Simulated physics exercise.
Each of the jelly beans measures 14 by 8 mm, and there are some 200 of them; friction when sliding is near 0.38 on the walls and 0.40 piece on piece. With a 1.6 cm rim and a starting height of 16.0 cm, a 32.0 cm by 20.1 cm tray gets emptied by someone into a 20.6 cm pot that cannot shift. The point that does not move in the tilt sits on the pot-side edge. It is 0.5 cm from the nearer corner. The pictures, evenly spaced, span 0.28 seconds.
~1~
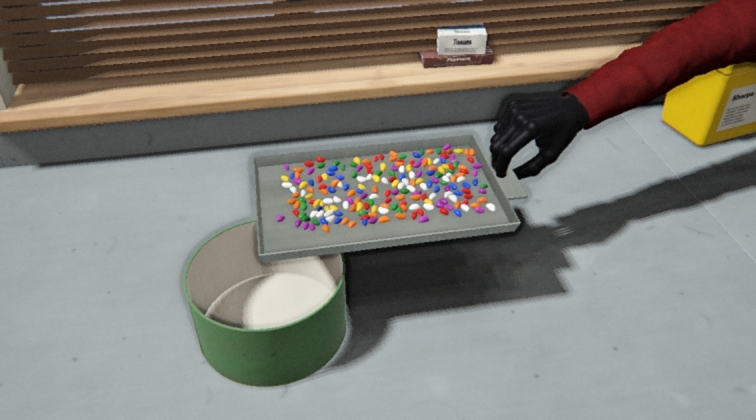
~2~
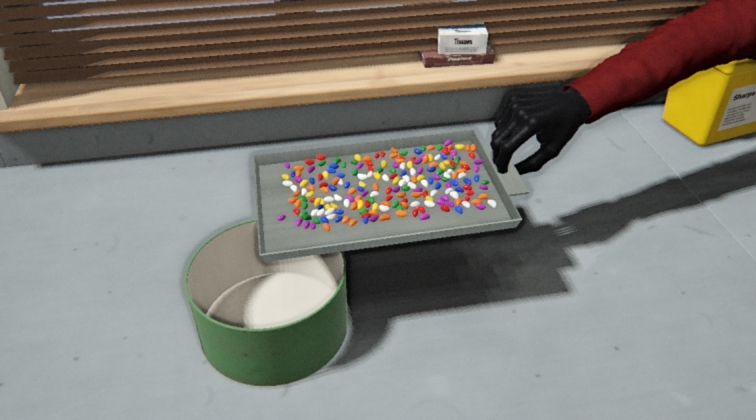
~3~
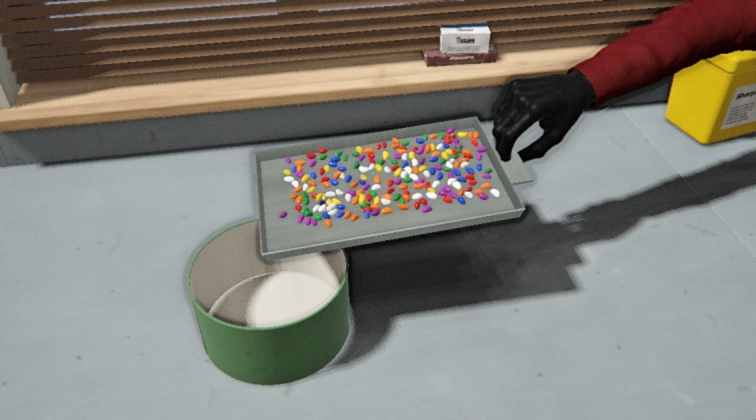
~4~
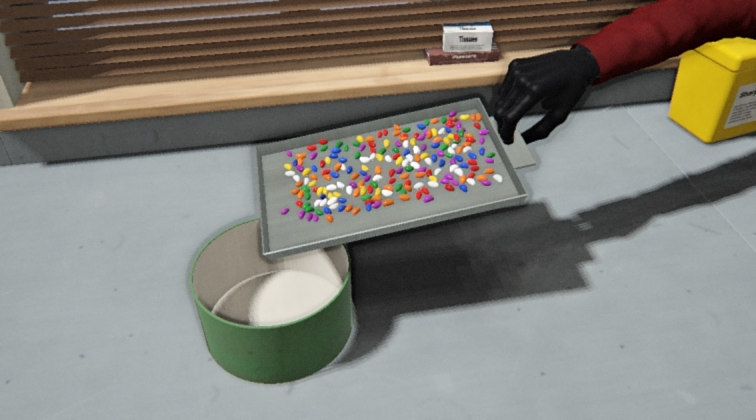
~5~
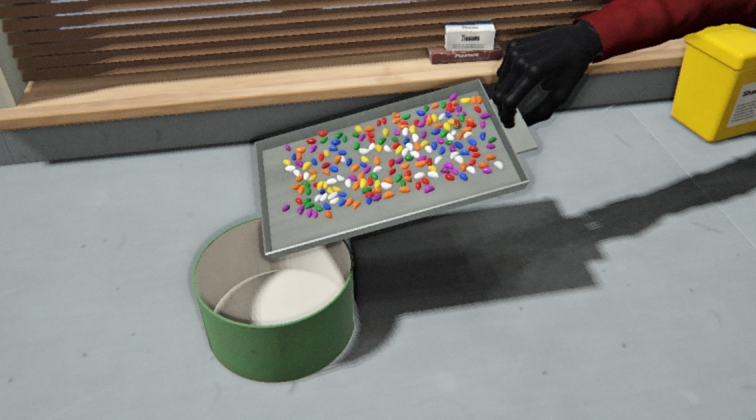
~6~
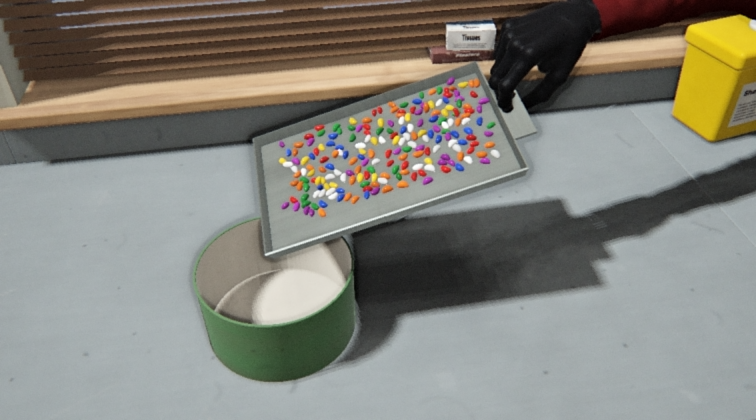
A gray tray of colorful jelly beans, held at its right end by a black-gloved hand, lay nearly level above a green pot, then tilted steadily as the hand raised that end.
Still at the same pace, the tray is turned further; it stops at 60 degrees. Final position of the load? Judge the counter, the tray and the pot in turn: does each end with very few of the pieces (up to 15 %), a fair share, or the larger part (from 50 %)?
Counter: Very few. Left on the tray: A fair share. Pot: The larger part.
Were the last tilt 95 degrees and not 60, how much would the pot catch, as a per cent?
Roughly 90 percent.
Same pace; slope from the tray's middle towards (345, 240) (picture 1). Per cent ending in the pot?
Roughly 60 percent of them.
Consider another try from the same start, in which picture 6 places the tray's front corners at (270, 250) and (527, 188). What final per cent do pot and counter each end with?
Per cent by place - pot 65, counter 0.
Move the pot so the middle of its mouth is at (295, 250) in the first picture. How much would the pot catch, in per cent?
Estimate: ~ 15 %.
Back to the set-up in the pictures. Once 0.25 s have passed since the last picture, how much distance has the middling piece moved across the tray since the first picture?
By then it sits near 5 cm from where it began.
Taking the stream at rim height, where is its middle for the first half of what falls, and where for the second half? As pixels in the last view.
First near (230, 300), then at (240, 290).
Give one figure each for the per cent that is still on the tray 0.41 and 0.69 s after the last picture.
Around 100 first, about 30 after.
Then, 0.25 s after the last picture, tilt 40 degrees; the tray holds 100 %, the pot 0 %.
Then, 0.41 s after the last picture, tilt 54 degrees; the tray holds 100 %, the pot 0 %.
Then, 0.69 s after the last picture, tilt 60 degrees; the tray holds 30 %, the pot 60 %.
In the end, counter 5 %, tray 25 %, pot 70 %.
